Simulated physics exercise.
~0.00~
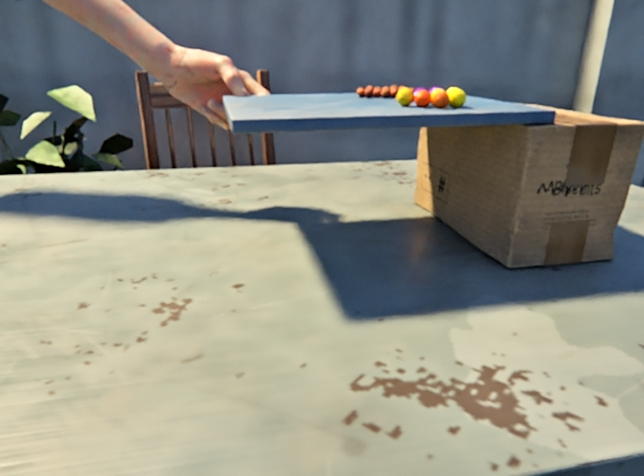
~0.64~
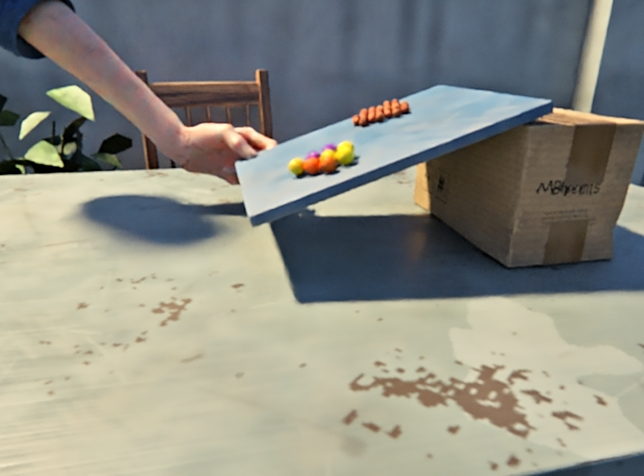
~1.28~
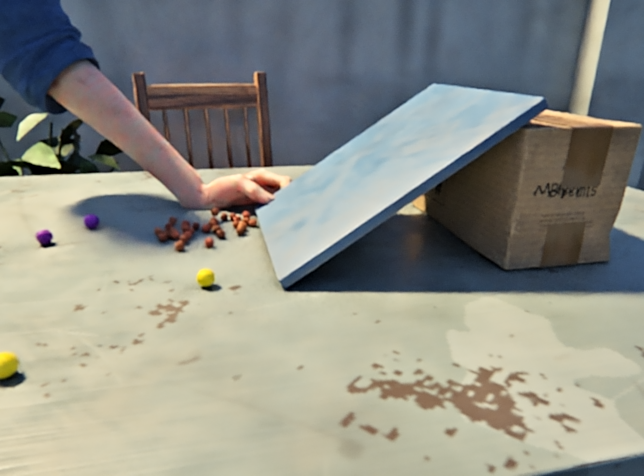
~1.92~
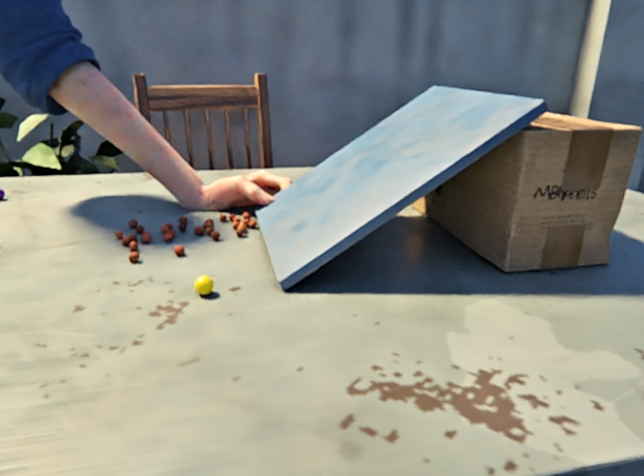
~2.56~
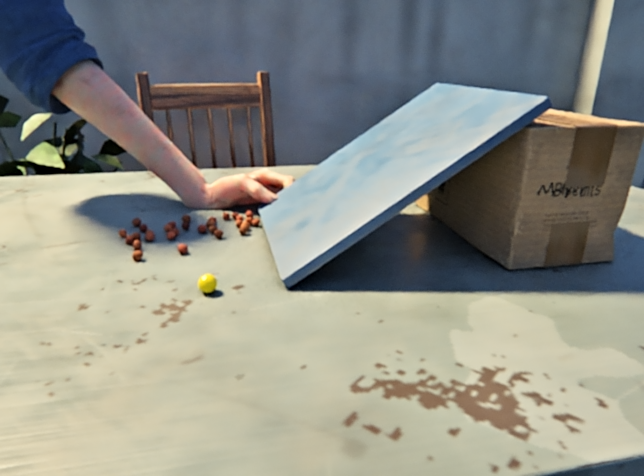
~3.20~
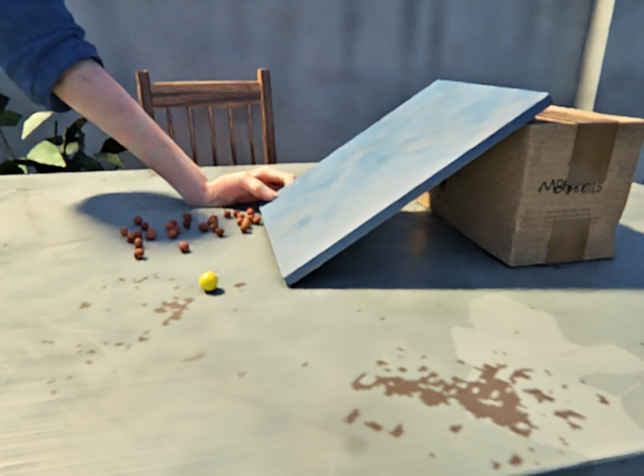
A hand reaches in from the upper left, holding one end of a blue board whose other end rests on a cardboard box at the right of a worn, pale outdoor table, seen from the front in a slightly swaying view. Yellow, orange and purple balls sit near a row of small reddish-brown pieces on the board. The hand lowers its end, and the balls shift down the slope. Once the board rests as a ramp, both groups spill leftward. The brown pieces settle in a scatter near its foot, while most balls roll off the table, leaving one yellow ball.
